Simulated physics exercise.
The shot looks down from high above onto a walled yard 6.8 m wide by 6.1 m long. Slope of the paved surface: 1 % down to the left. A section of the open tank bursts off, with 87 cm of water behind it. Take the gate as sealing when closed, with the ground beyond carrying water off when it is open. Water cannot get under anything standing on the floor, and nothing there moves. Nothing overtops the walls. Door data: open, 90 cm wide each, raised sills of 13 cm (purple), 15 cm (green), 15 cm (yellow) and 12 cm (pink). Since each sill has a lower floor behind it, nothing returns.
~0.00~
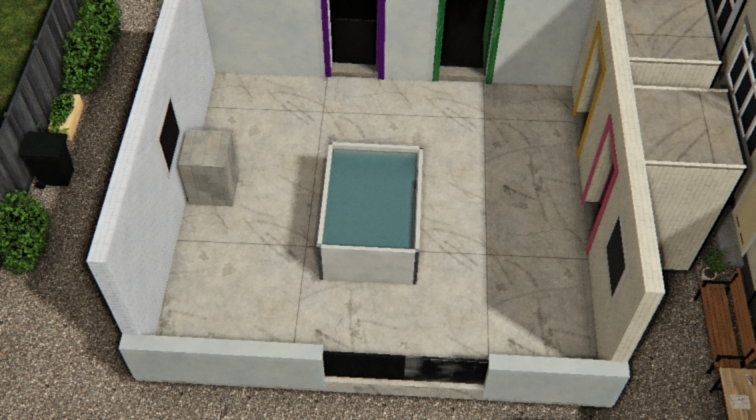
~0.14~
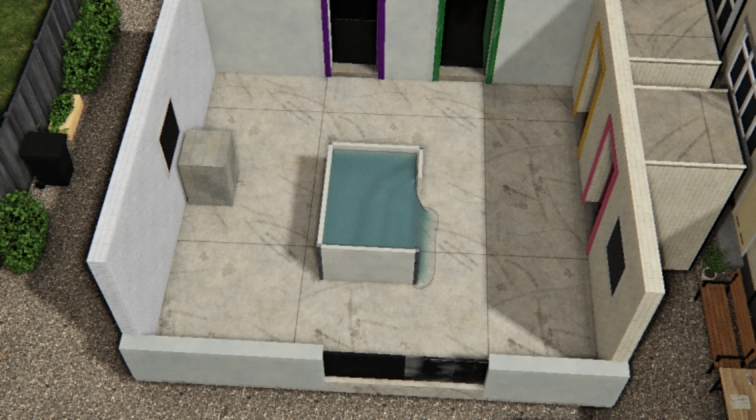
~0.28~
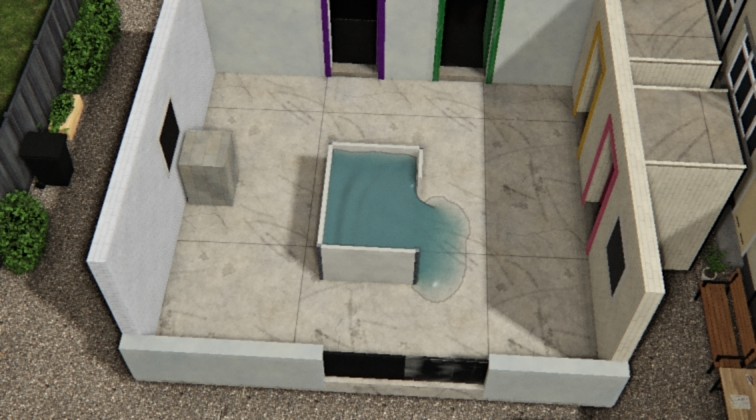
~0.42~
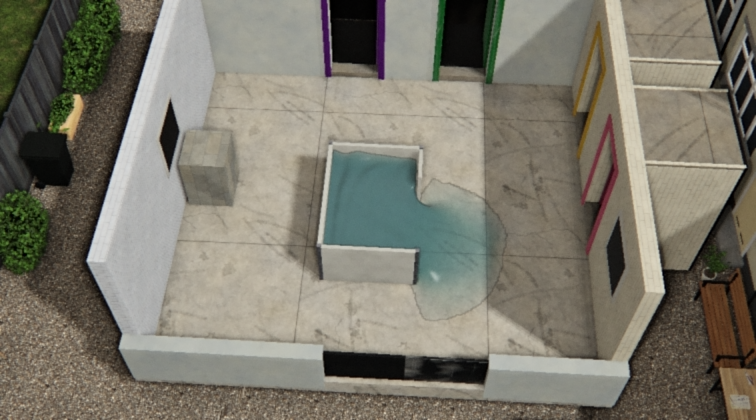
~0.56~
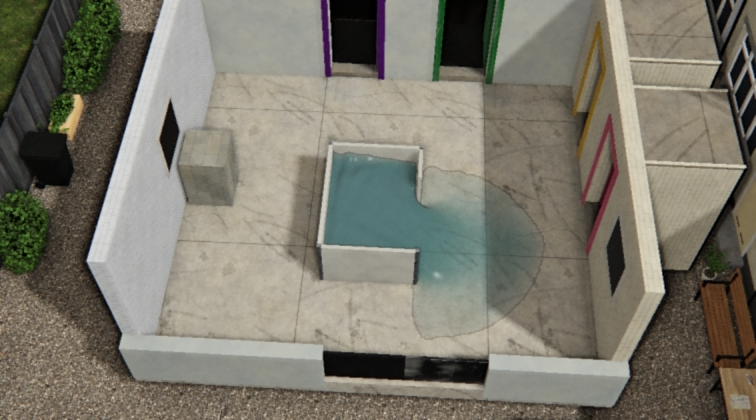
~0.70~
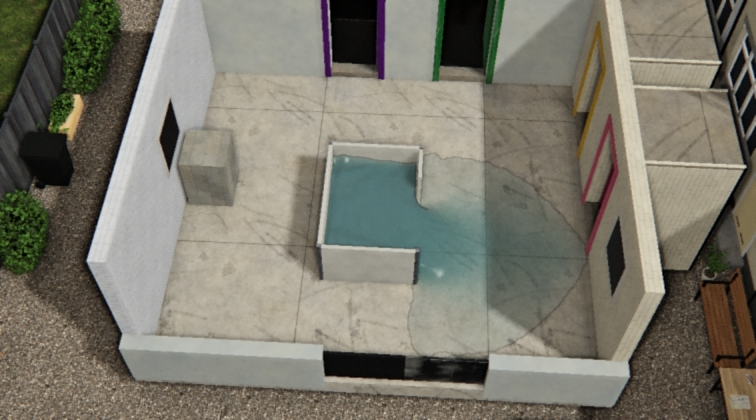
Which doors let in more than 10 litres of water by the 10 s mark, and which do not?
By then, the purple door does not, the green door does not, the yellow door does not, the pink door lets in more than that.
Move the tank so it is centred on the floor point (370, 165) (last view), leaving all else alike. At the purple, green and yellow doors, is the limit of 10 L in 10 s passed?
Checking the limit: Purple is within it, green is within it and yellow is beyond it.
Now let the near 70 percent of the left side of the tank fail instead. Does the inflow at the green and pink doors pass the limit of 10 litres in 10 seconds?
Short answer, against that limit: Green is fine, pink is fine.
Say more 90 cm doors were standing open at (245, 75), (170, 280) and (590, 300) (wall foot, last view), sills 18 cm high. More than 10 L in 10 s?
Taking them in order, the first gets too little, the second too little and the third enough.
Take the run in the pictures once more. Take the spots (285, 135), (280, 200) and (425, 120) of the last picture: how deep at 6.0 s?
Close to 2, 0 and 6 centimetres.
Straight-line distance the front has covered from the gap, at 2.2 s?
Some 4.6 m out.
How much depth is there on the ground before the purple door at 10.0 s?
I'd put it near 4.0 cm.
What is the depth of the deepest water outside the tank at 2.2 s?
42 cm or so.
After 1.4 s water covers 30 % of the floor and is deepest (40 cm) near (580, 278); purple door not reached, green door not reached, yellow door 6 cm at the sill, 0 L in, pink door 29 cm at the sill, 68 L in.
After 2.2 s water covers 30 % of the floor and is deepest (42 cm) near (585, 337); purple door not reached, green door not reached, yellow door 11 cm at the sill, 0 L in, pink door 28 cm at the sill, 172 L in.
After 3.5 s water covers 45 % of the floor and is deepest (20 cm) near (563, 91); purple door not reached, green door 7 cm at the sill, 0 L in, yellow door 7 cm at the sill, 0 L in, pink door 20 cm at the sill, 233 L in.
After 6.0 s water covers 80 % of the floor and is deepest (17 cm) near (156, 337); purple door 6 cm at the sill, 0 L in, green door 11 cm at the sill, 0 L in, yellow door 8 cm at the sill, 0 L in, pink door 8 cm at the sill, 250 L in.
After 10.0 s water covers 95 % of the floor and is deepest (14 cm) near (212, 91); purple door 4 cm at the sill, 0 L in, green door 5 cm at the sill, 0 L in, yellow door 5 cm at the sill, 0 L in, pink door 3 cm at the sill, 250 L in.
